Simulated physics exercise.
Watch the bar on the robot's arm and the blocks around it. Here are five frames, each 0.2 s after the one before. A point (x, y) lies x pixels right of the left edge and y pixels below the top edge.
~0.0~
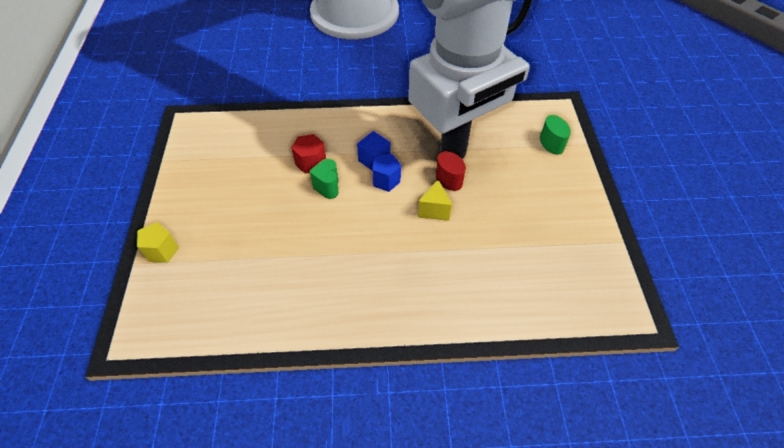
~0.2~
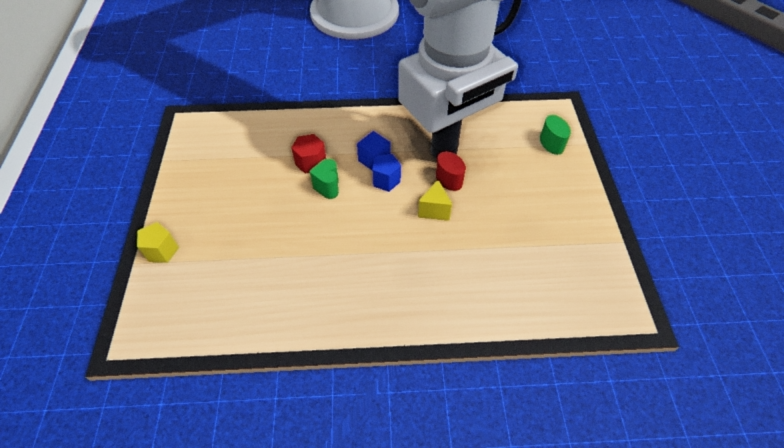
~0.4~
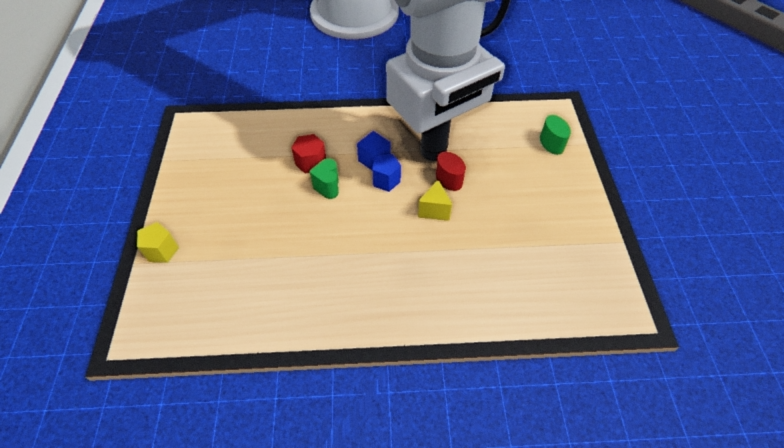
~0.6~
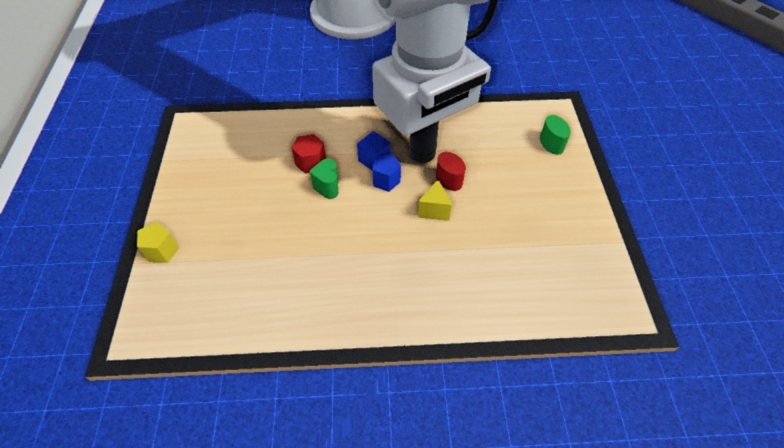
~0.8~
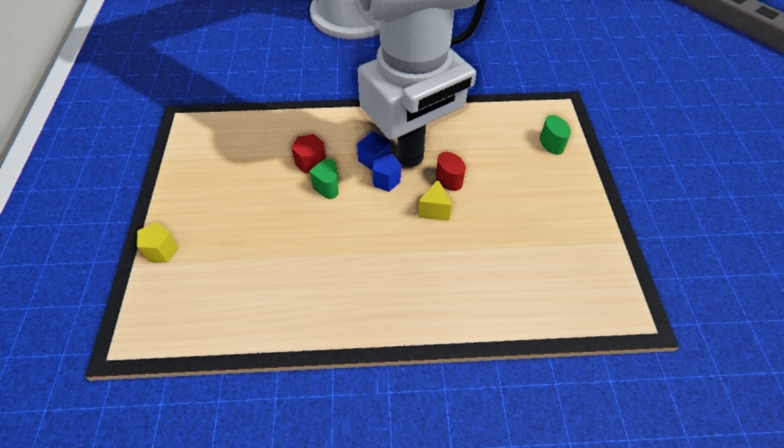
A grey robot arm with a dark bar at its tip reaches over a pale wooden board edged in black, seen from above at an angle on a blue gridded surface. Red, blue, green and yellow blocks cluster near the board's upper middle, with one yellow block far left and one green far right. The arm slides the bar slightly leftward towards the blue blocks, while every block and the view stay still.
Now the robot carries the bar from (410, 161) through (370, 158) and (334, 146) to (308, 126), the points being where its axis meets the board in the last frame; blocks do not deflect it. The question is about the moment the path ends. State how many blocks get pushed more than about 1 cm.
Here I'd predict two blocks moving more than 1 cm.
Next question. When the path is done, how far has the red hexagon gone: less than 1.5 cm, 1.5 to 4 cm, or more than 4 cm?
It will fall in the middle band, 1.5 to 4 cm.
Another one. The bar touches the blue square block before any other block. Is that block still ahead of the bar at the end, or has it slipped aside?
It lies beside or behind the bar.
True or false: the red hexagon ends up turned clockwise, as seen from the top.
True
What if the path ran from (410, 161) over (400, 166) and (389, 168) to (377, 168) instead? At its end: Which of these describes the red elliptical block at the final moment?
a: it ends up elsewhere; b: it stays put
b: It stays put.
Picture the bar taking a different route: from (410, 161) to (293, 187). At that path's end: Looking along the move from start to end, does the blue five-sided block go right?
No, I don't think so.
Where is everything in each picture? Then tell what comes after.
The first picture shows tip of the bar at (453, 152), middles of tops, red hexagon at (308, 145), blue square block at (374, 143), blue five-sided block at (386, 164), red elliptical block at (452, 162).
The second picture shows bar at (444, 152), nothing pushed.
The third picture shows bar at (434, 152), nothing pushed.
The fourth picture shows bar at (422, 154), nothing pushed.
The fifth picture shows bar at (410, 158), red hexagon at (308, 145), blue square block at (374, 143), blue five-sided block at (386, 164), red elliptical block at (452, 162).
What follows on the original path. One third of the way, bar at (368, 154); blue square block at (338, 144), turned 25° anticlockwise; blue five-sided block at (384, 165).
Two thirds of the way, bar at (333, 141); red hexagon at (285, 151), turned 20° clockwise; blue square block at (317, 144), turned 95° anticlockwise; blue five-sided block at (384, 165).
At the end, bar at (308, 122); red hexagon at (285, 151), turned 20° clockwise; blue square block at (317, 144), turned 95° anticlockwise; blue five-sided block at (384, 165); red elliptical block unmoved.
